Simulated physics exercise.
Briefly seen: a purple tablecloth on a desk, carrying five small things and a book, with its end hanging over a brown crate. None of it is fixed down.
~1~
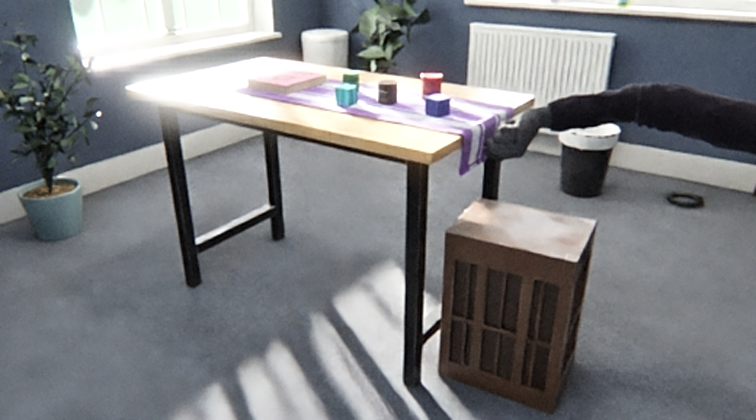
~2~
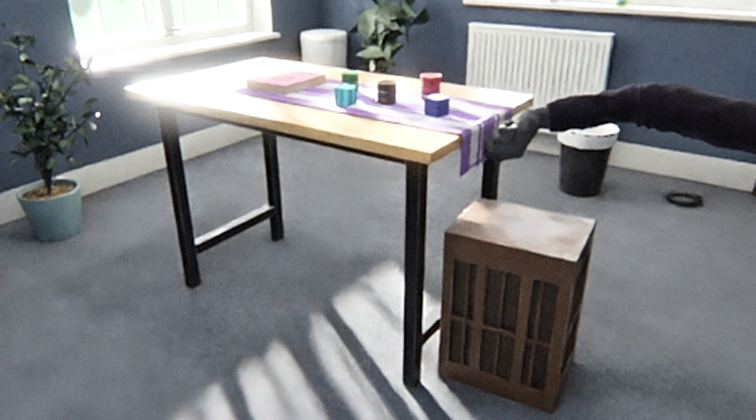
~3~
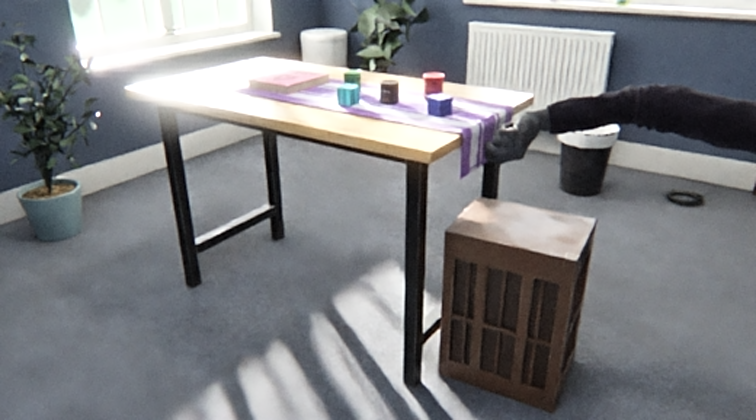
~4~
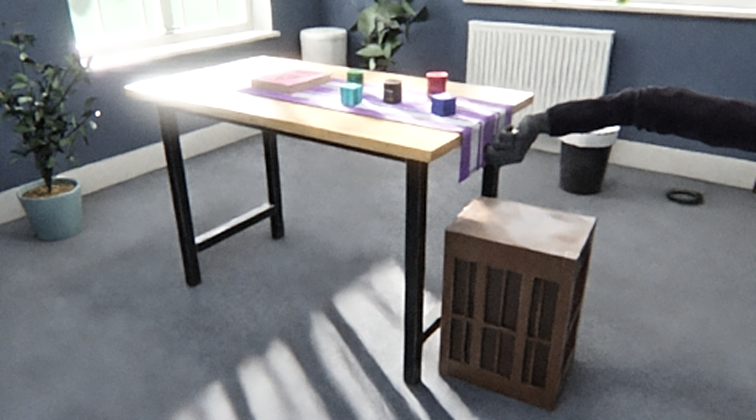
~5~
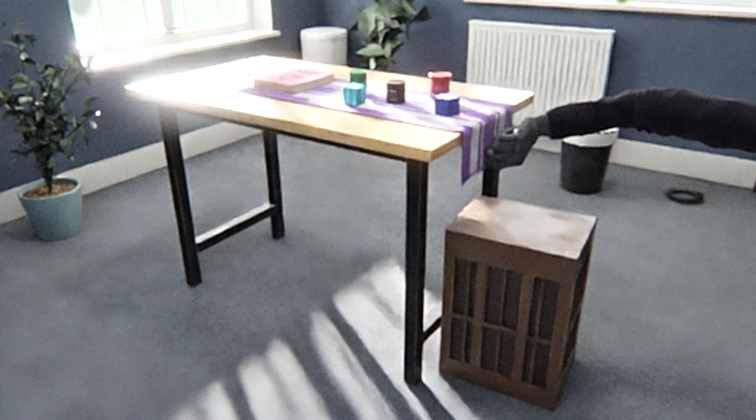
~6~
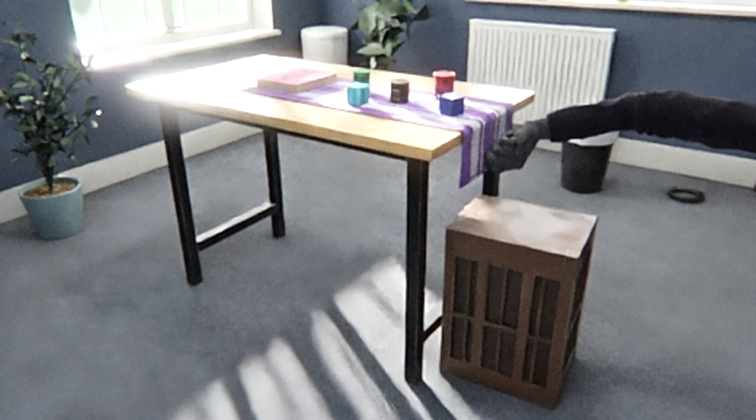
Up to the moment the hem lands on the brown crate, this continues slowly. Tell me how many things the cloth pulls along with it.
One piece drops off.
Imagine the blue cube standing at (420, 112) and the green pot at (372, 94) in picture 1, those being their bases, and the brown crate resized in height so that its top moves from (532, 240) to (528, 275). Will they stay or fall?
The blue cube ends up off the top and the green pot ends up still on top.
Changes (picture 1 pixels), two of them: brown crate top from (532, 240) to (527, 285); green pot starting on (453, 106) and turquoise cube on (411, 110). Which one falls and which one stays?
The green pot ends up off the top and the turquoise cube ends up off the top.
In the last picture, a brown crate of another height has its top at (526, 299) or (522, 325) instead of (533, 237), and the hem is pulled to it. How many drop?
It comes to 3 and 4 over the edge.
Soon after, hem on the crate; blue cube gone.
In the end, hem on the crate; blue cube gone. Over the edge go one.
